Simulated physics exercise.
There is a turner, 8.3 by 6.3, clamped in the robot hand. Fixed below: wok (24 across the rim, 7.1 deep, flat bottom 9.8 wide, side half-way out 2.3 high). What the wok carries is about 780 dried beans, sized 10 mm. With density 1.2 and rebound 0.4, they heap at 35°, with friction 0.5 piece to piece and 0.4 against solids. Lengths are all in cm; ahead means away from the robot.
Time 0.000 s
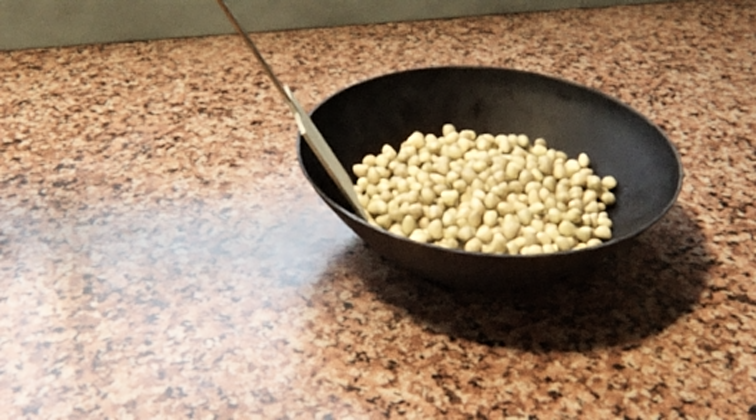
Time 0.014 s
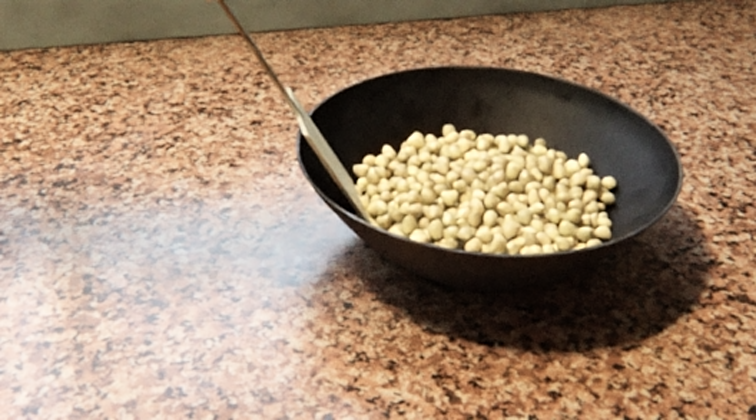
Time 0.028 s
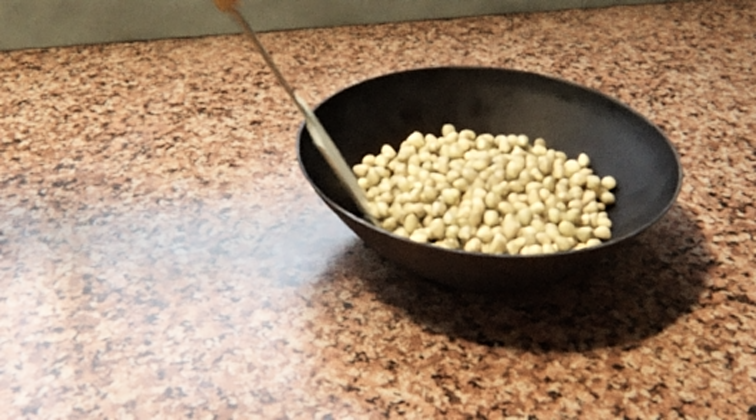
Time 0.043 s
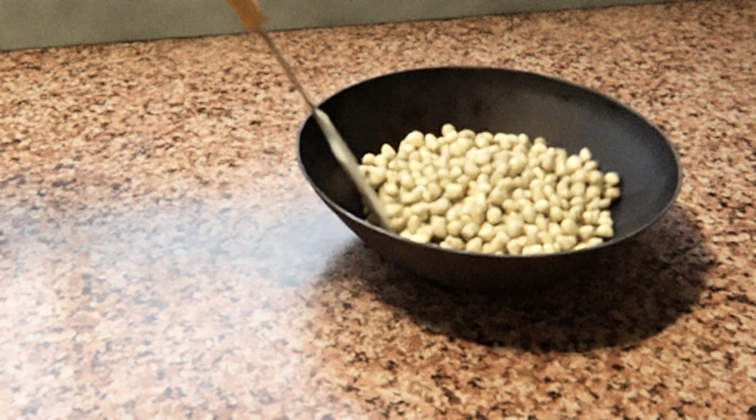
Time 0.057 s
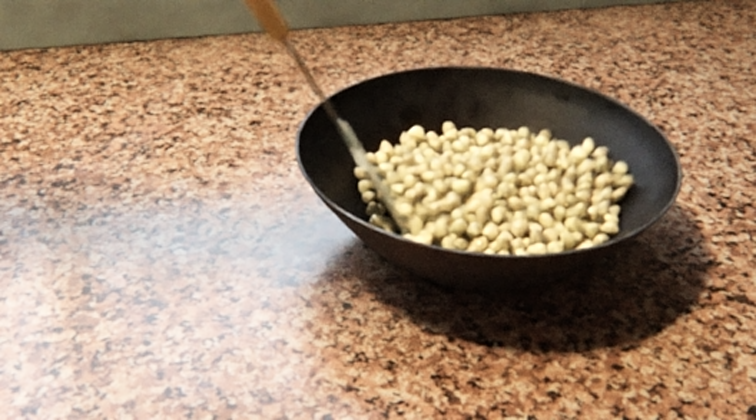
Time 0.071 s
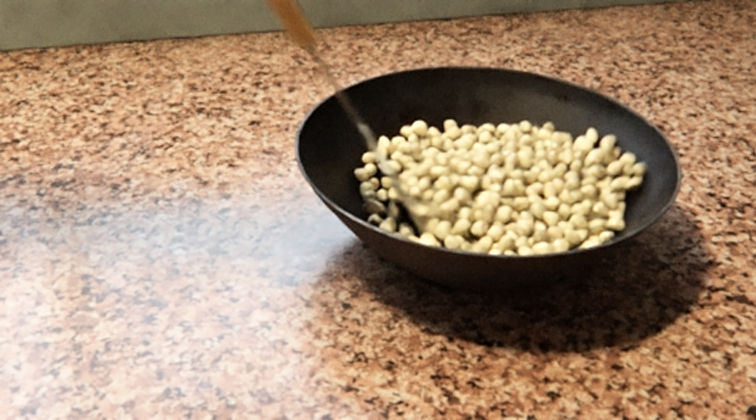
To begin with, a turner rests against the left inner side of a dark wok holding a heap of pale beans on a speckled countertop. The turner then slides rightward into the beans, its orange-brown handle coming into view, and pushes the heap slightly right while the wok stays still.
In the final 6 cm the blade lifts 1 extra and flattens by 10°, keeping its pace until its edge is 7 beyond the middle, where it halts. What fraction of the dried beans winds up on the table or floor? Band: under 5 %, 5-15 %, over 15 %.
Over 15 %.
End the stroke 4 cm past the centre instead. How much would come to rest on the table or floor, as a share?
Near 5 per cent.
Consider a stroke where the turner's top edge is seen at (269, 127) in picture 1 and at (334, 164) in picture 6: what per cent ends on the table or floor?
It works out to about 15 %, more or less.
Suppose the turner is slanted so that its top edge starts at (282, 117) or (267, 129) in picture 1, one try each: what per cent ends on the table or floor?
First try roughly 35 percent, second try roughly 25 percent.
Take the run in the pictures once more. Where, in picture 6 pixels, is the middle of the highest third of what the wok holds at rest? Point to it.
The centre sits close to (565, 167).
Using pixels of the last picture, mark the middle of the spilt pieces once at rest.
Roughly (739, 197).
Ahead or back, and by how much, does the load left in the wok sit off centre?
Forward offset: Roughly 2.5 cm.
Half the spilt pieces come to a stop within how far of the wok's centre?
22 cm or so.
After 0.11 s, sloping 61°, highest piece 8 above the table; 781 in the wok.
After 0.14 s, sloping 57°, highest piece 11 above the table; 781 in the wok.
After 0.36 s, sloping 51°, highest piece 12 above the table; 490 in the wok, 72 on the table or floor, 219 on the blade or in flight.
After 1.41 s, sloping 51°, highest piece 7 above the table; 488 in the wok, 293 on the table or floor.
At rest, 488 in the wok, 293 on the table or floor. That is 38 % on the table or floor.
